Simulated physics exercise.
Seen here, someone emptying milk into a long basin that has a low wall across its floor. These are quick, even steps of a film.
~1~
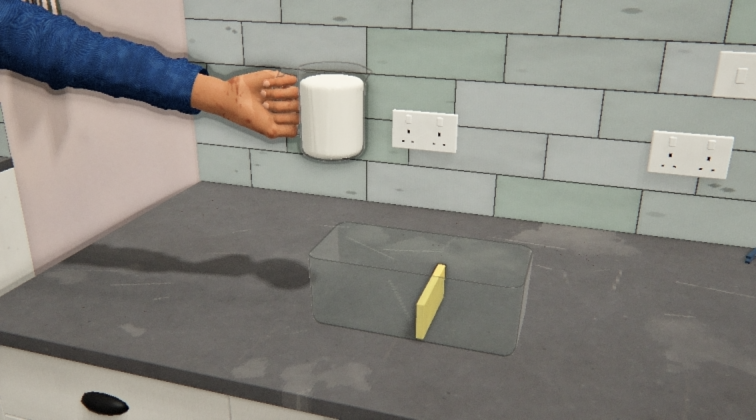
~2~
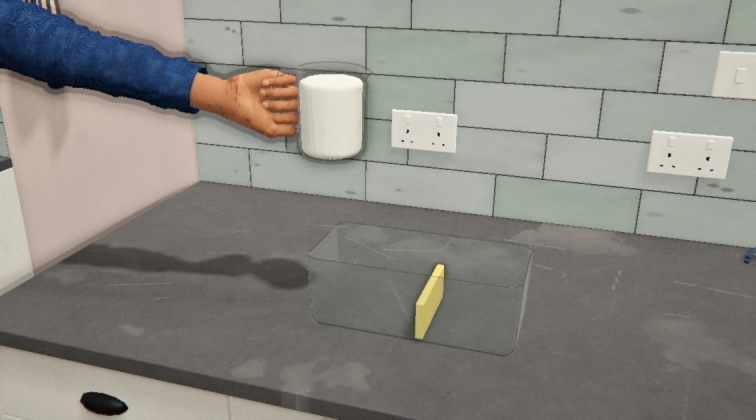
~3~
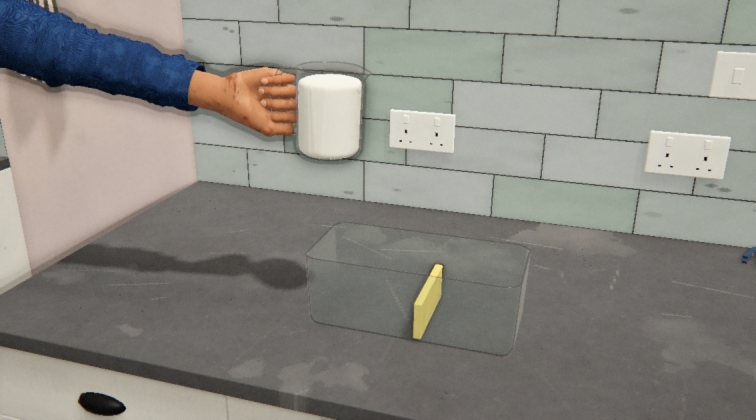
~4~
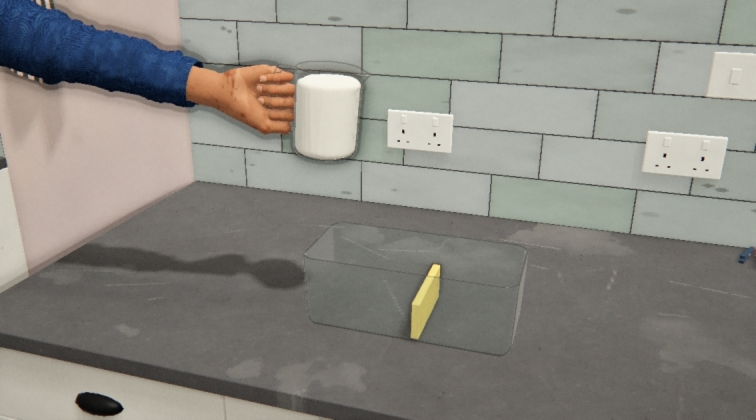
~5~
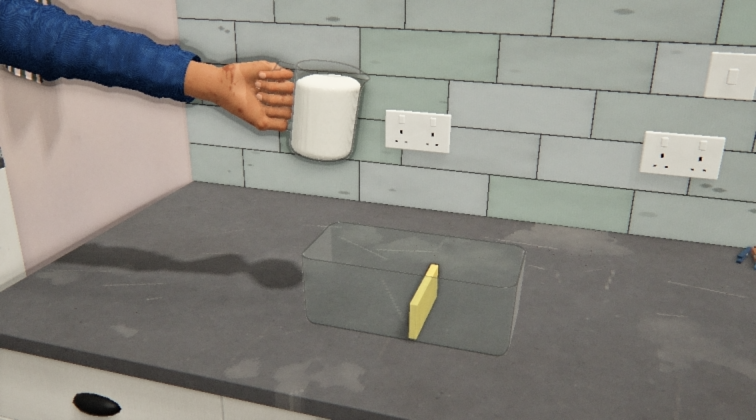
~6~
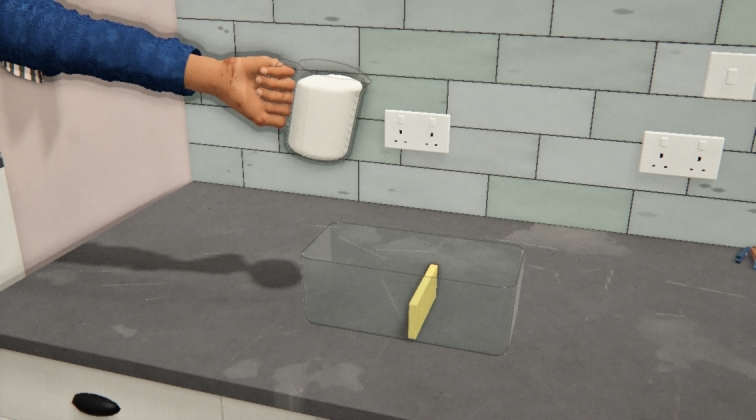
In this clip, a hand at the end of a blue sleeve holds a clear container of milk above a long transparent basin with a low yellow wall across its floor, then gradually tilts the container slightly to the right.
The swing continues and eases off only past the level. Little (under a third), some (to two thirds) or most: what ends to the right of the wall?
In the end between a third and two thirds is right of the wall.
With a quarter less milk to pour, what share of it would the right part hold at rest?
Some 25 per cent.
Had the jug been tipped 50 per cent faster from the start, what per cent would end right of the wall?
Close to 45 per cent.
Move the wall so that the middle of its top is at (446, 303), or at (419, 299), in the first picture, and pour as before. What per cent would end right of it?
In turn 15 and 80 in a hundred.
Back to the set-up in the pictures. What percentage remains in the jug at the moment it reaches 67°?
Close to 85 per cent.
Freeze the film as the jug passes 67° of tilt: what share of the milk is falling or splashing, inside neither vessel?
It comes to 15 per cent or so.
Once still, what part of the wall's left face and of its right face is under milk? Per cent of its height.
Left: 20 %. Right: 30 %.
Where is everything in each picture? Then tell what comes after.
In the first picture, it leans 0°; its right rim is at (372, 71); the milk meets the walls at (304, 79) and (363, 82); the long basin's rim runs from (324, 239) to (528, 268); the wall's top is at (432, 284).
In the second picture, it leans 0°; its right rim is at (371, 72); the milk meets the walls at (304, 78) and (363, 83).
In the third picture, it leans 2°; its right rim is at (370, 73); the milk meets the walls at (303, 78) and (362, 83).
In the fourth picture, it leans 4°; its right rim is at (370, 75); the milk meets the walls at (302, 77) and (361, 84).
In the fifth picture, it leans 8°; its right rim is at (370, 78); the milk meets the walls at (301, 79) and (361, 84).
In the sixth picture, it leans 12°; its right rim is at (371, 82); the milk meets the walls at (302, 80) and (363, 84).
A moment on, the jug is tipped part way and 84 per cent is still to pour, 1 is left of the wall and 0 right of it.
Next, the jug is tipped on its side and 36 per cent is still to pour, 8 is left of the wall and 26 right of it.
Then the jug is tipped right over and 5 per cent is still to pour, 35 is left of the wall and 50 right of it.
Later the jug is tipped right over and 0 per cent is still to pour, 47 is left of the wall and 50 right of it.
At rest 48 per cent lies left of the wall, 50 right of it and 2 outside.
